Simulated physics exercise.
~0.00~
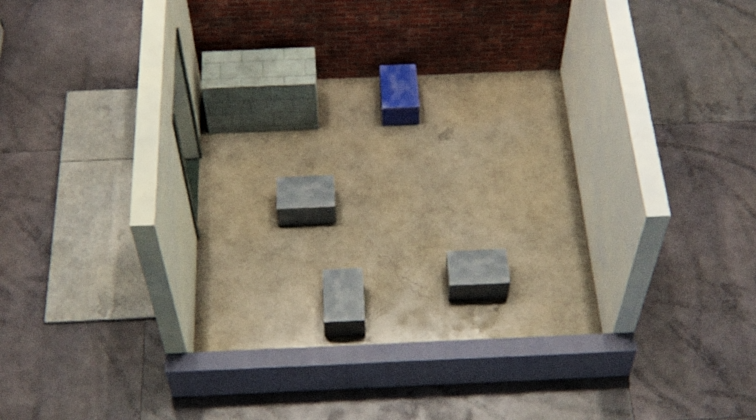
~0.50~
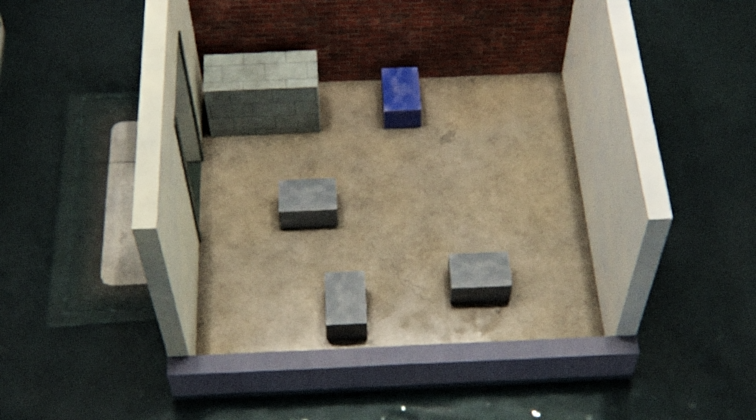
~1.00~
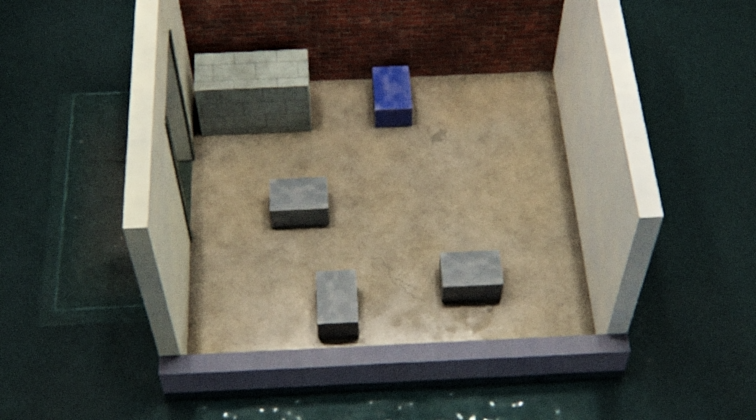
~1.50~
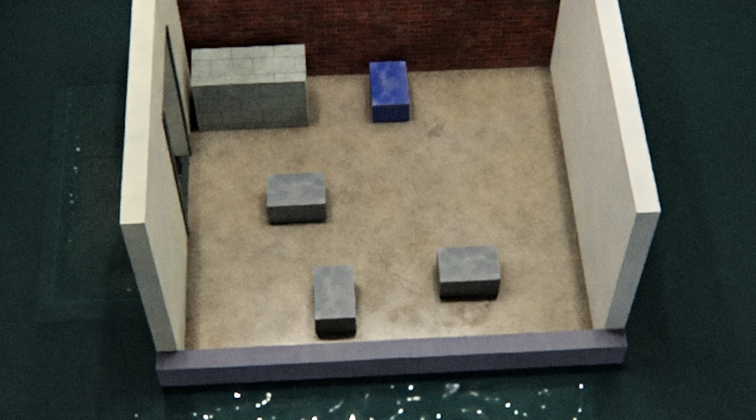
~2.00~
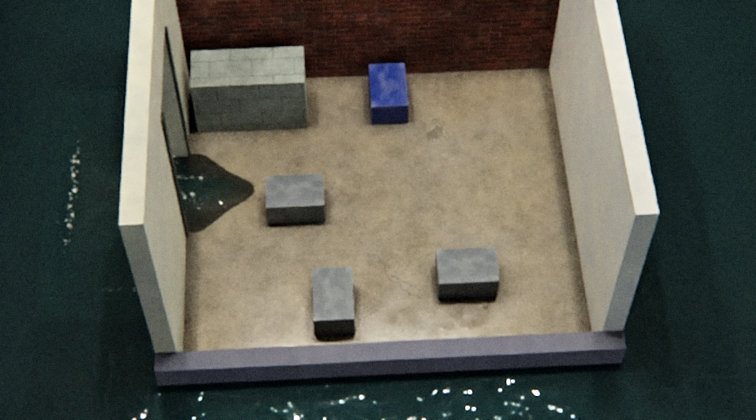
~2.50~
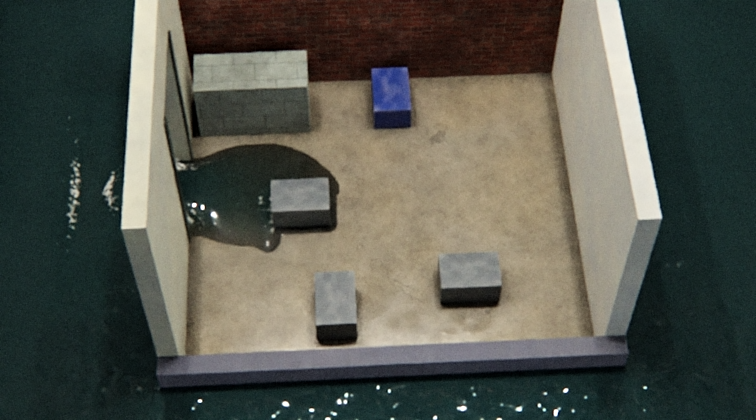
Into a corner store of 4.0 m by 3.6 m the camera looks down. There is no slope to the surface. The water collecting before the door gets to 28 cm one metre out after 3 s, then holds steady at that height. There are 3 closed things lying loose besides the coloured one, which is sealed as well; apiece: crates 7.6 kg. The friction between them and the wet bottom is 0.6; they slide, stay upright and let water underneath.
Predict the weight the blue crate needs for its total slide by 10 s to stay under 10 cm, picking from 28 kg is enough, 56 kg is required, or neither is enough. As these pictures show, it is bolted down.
I reckon only the heavier ballast is ample.
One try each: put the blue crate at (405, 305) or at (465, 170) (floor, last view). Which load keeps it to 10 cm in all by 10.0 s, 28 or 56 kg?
For the first start you need the heavier one; for the second you need the heavier one.
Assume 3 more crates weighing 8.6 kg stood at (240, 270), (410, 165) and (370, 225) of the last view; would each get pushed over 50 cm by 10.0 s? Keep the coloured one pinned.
Listed in turn, they go beneath the bar, over the bar, over the bar.
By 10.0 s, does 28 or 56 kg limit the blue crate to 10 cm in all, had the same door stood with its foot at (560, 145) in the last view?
In that case only the higher weight holds it.
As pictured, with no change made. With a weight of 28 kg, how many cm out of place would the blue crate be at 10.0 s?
Shift: About 40 cm.
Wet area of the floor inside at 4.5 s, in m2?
About 11.5 m2.
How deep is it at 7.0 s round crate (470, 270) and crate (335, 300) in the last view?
Roughly 15 and 11 cm.
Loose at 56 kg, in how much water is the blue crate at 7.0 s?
Something like 9 centimetres.
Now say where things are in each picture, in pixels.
In the first picture, the blue crate at (399, 86), on the bottom; water covers 0.0 m2; 0 of 4 have shifted.
In the second picture, the blue crate at (401, 89) rests on the ground; water covers 0.0 m2; 0 of 4 have shifted.
In the third picture, the blue crate at (392, 88), on the bottom; water covers 0.0 m2; 0 of 4 have shifted.
In the fourth picture, the blue crate at (389, 83), on the bottom; water covers 0.0 m2; 0 of 4 have shifted.
In the fifth picture, the blue crate at (388, 85) rests on the ground; water covers 0.4 m2; 0 of 4 have shifted.
In the sixth picture, the blue crate at (391, 89), on the bottom; 1.3 m2 under water; 0 of 4 have shifted.
After 3.5 s the blue crate would be 0 cm from its start with 28 kg and 0 cm from its start with 56 kg; 3 cm of water round it then.
After 4.5 s the blue crate would be 0 cm from its start with 28 kg and 0 cm from its start with 56 kg; 5 cm of water round it then.
After 7.0 s the blue crate would be 0 cm from its start with 28 kg and 0 cm from its start with 56 kg; 9 cm of water round it then.
After 10.0 s the blue crate would be 43 cm from its start with 28 kg and 0 cm from its start with 56 kg; 13 cm of water round it then.
